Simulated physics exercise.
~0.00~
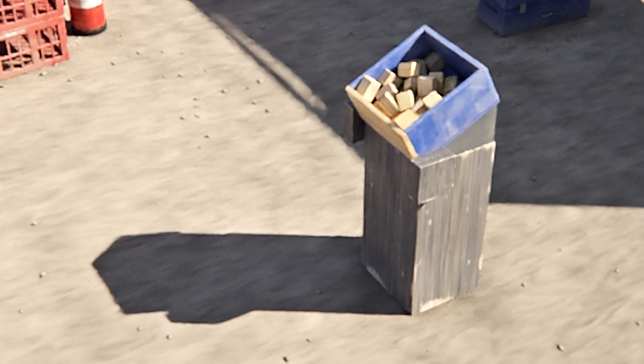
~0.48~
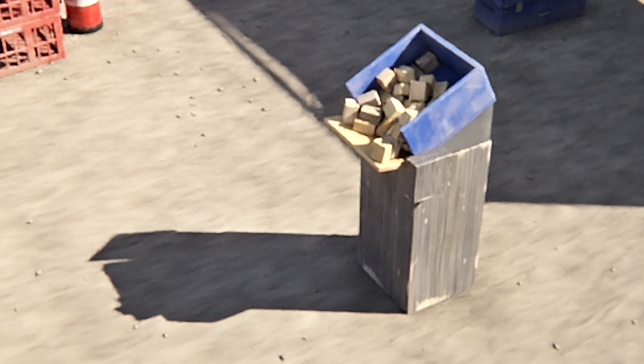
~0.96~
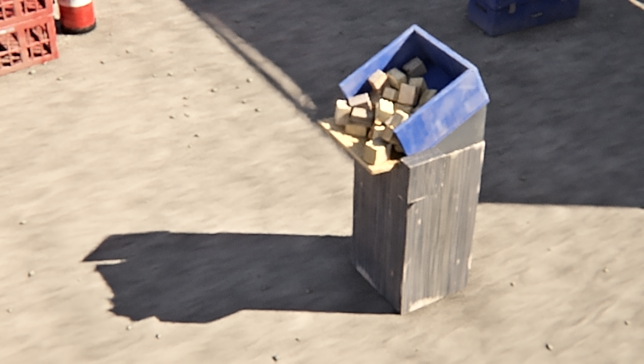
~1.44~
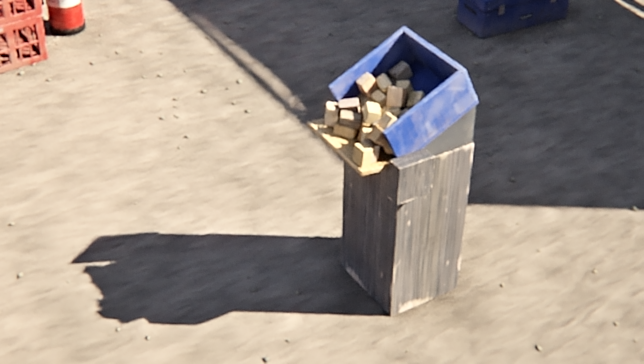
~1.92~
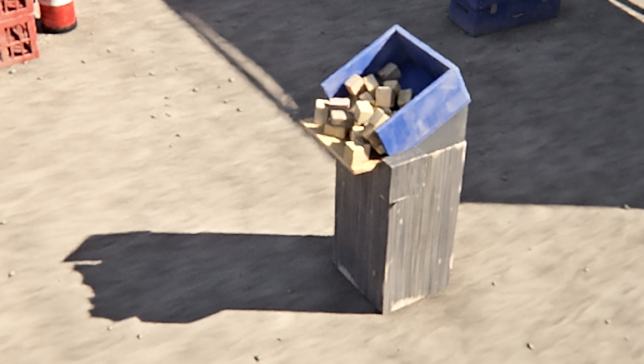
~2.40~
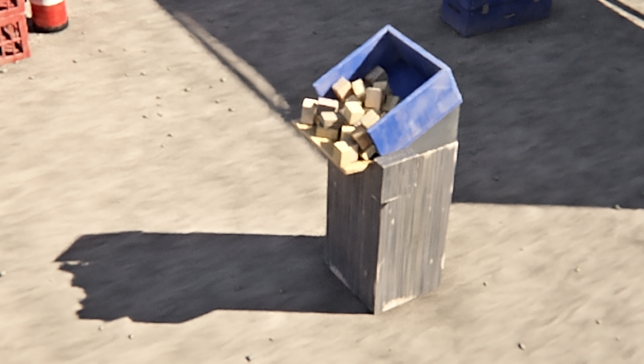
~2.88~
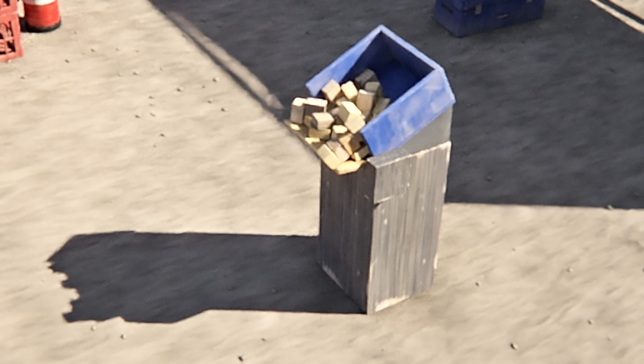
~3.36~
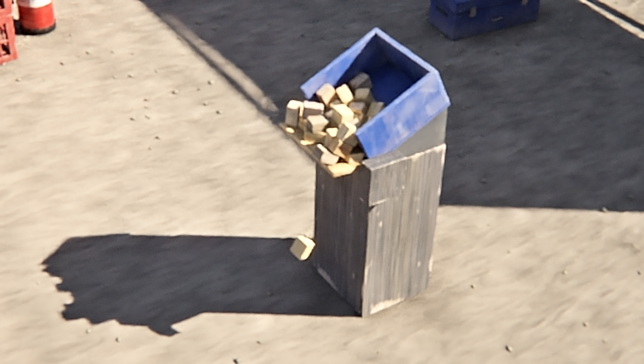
A hinged flap at the low left edge of a tilted blue bin drops open, and the small wooden blocks inside slide down toward it. The bin sits on a weathered wooden stand on sunlit, dusty ground, near a red crate and a traffic cone. The blocks bunch up on the lowered flap, leaving the upper part of the bin increasingly bare. They keep creeping left as the view drifts slightly right, crowding the lip. Finally one block tips over the edge and falls beside the stand, still in midair, while the rest remain heaped at the opening.
